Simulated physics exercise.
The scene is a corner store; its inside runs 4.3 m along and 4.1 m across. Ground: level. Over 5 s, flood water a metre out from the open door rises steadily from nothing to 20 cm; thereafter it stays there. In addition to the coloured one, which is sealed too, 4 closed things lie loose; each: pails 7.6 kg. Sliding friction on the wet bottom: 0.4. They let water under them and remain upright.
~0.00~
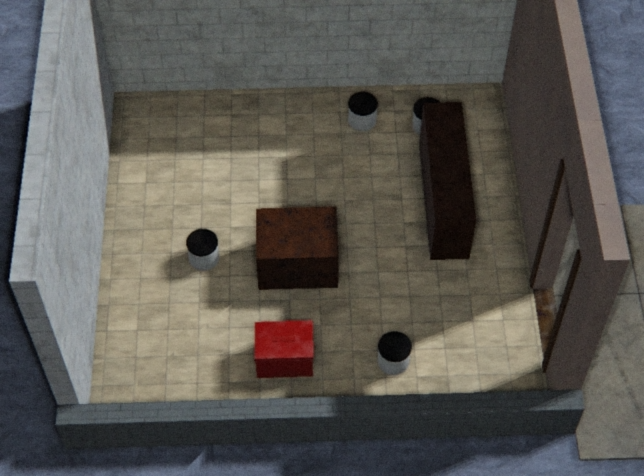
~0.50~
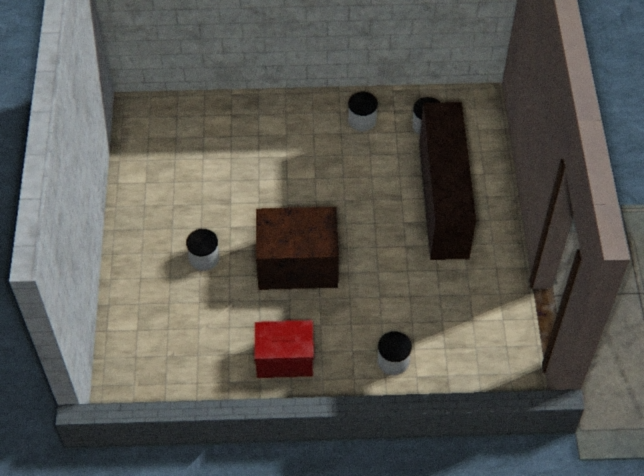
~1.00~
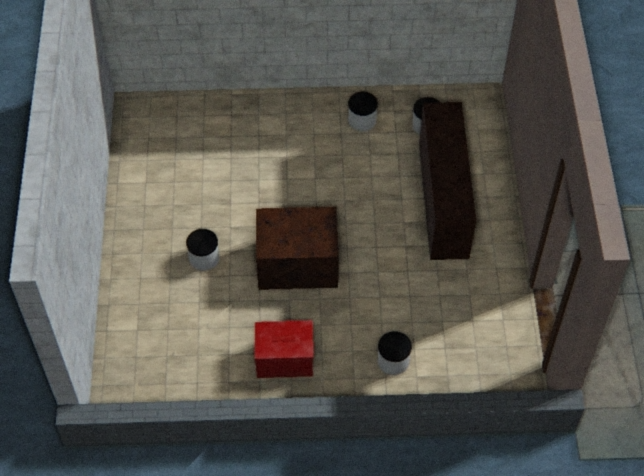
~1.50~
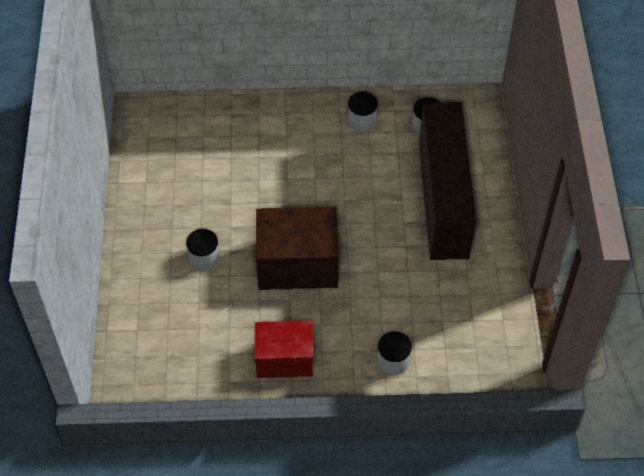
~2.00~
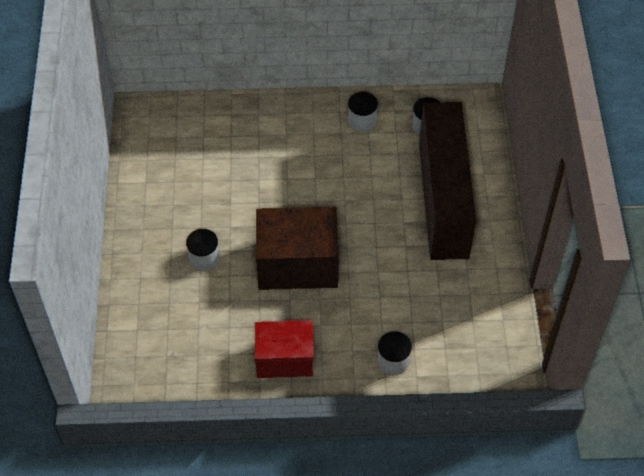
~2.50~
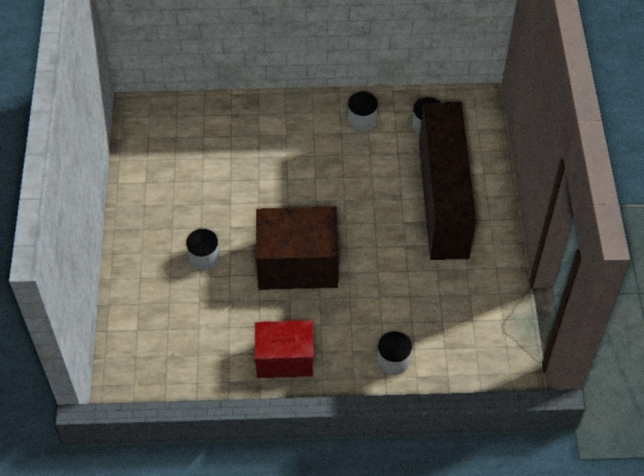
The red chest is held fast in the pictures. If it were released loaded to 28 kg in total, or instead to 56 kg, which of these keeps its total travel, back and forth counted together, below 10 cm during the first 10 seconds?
I predict even the lighter option keeps it in place.
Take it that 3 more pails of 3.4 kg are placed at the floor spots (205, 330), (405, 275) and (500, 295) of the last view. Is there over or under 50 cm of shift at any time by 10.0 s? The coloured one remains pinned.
In the order given, beyond the mark, then beyond the mark, and last beyond the mark.
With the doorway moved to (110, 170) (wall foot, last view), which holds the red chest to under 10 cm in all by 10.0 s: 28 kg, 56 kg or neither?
That way, the small mass suffices.
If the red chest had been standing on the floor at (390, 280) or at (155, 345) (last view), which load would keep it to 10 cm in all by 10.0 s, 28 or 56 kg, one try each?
First try both suffice, second try both suffice.
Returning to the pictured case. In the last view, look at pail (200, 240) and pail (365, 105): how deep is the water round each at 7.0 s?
Depth approx. 1 cm / 1 cm.
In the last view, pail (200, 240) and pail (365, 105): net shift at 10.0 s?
The first is 0 cm from its start, the second 0 cm.
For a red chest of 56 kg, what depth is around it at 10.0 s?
7 cm, roughly.
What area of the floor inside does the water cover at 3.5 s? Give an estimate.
About 2.0 m2.
After 3.5 s the red chest would be 0 cm from its start with 28 kg and 0 cm from its start with 56 kg; 0 cm of water round it then.
After 4.5 s the red chest would be 0 cm from its start with 28 kg and 0 cm from its start with 56 kg; 0 cm of water round it then.
After 7.0 s the red chest would be 0 cm from its start with 28 kg and 0 cm from its start with 56 kg; 5 cm of water round it then.
After 10.0 s the red chest would be 0 cm from its start with 28 kg and 0 cm from its start with 56 kg; 7 cm of water round it then.
